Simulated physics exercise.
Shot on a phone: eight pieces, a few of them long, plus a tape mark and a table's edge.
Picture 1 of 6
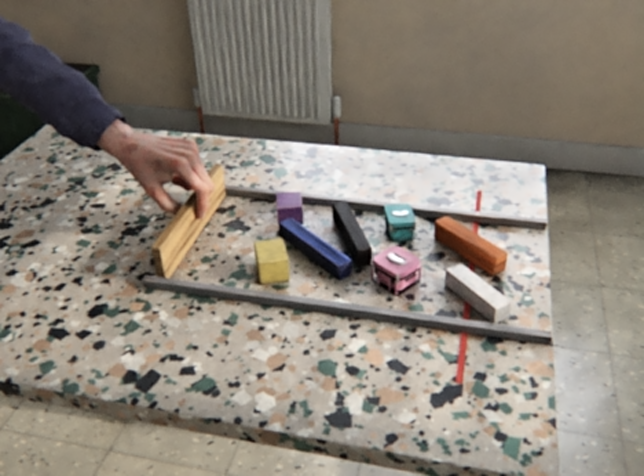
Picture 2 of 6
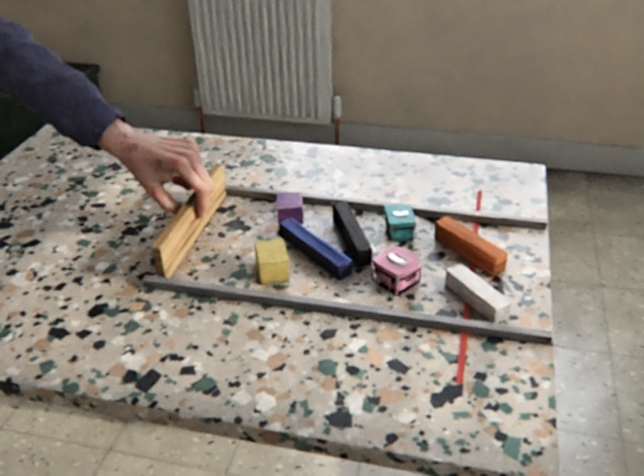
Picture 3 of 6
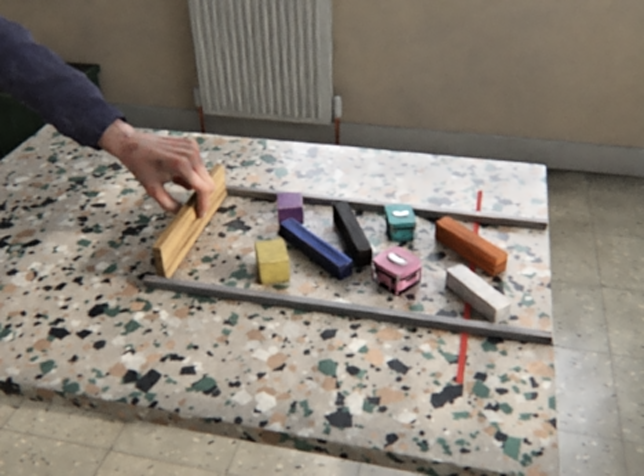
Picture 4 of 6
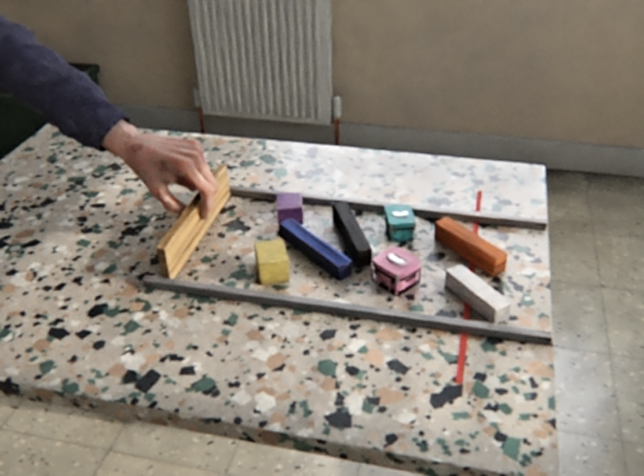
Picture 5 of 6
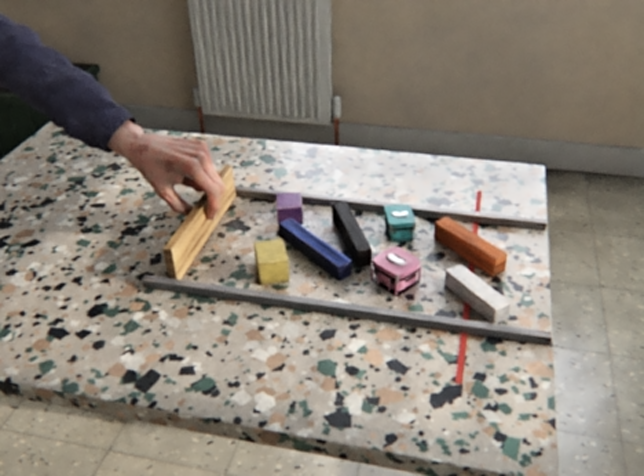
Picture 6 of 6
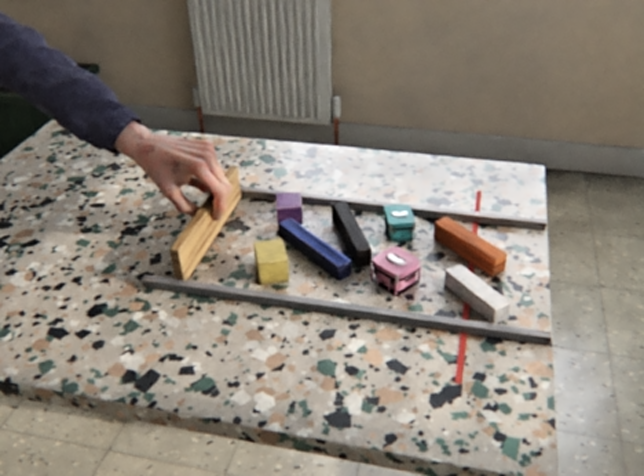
On a speckled stone tabletop, a hand held a wooden board upright behind eight scattered colored blocks, kept it still at first, then slid it slightly to the right while the blocks stayed put.
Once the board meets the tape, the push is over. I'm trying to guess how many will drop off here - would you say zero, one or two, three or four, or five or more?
I'd say one or two.
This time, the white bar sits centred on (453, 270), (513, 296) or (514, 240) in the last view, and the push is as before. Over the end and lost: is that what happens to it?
One place at a time, it goes down; then it goes down; then it goes down.
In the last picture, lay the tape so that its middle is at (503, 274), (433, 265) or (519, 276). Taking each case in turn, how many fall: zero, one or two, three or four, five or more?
Result per tape, as listed: Three or four; none at all; five or over.
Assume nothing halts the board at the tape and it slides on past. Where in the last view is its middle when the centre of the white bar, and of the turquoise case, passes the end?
Approx. (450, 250) / approx. (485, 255) for the other.
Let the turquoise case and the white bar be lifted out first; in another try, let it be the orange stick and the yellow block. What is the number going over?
Falls come to 0 the first time and 0 the other time.
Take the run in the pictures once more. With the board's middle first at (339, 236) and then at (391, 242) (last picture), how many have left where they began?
The number moved is 6 and then 8.
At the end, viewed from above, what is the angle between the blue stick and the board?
Angle: Around 25°.
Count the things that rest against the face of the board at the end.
The count in contact is 3.
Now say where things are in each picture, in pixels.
In the first picture, white bar (477, 293); orange stick (469, 245); pink case (396, 270); board (192, 218); tape (471, 269).
In the second picture, orange stick (469, 245); black stick (352, 232).
In the third picture, pink case (397, 271); blue stick (314, 248).
In the fourth picture, white bar (477, 293); turquoise case (400, 223).
In the fifth picture, orange stick (469, 246); yellow block (272, 261).
In the sixth picture, white bar (476, 293); orange stick (469, 246); pink case (396, 271); board (209, 220); tape (471, 269).
Soon after, none off yet; white bar at rest near (476, 293); orange stick at rest near (469, 246); pink case at rest near (396, 271).
Then, none off yet; white bar moved a little near (488, 291); orange stick moved a little near (489, 245); pink case moved about its own width near (449, 272).
At rest, the number that fall off is one or two; fallen, orange stick and white bar.
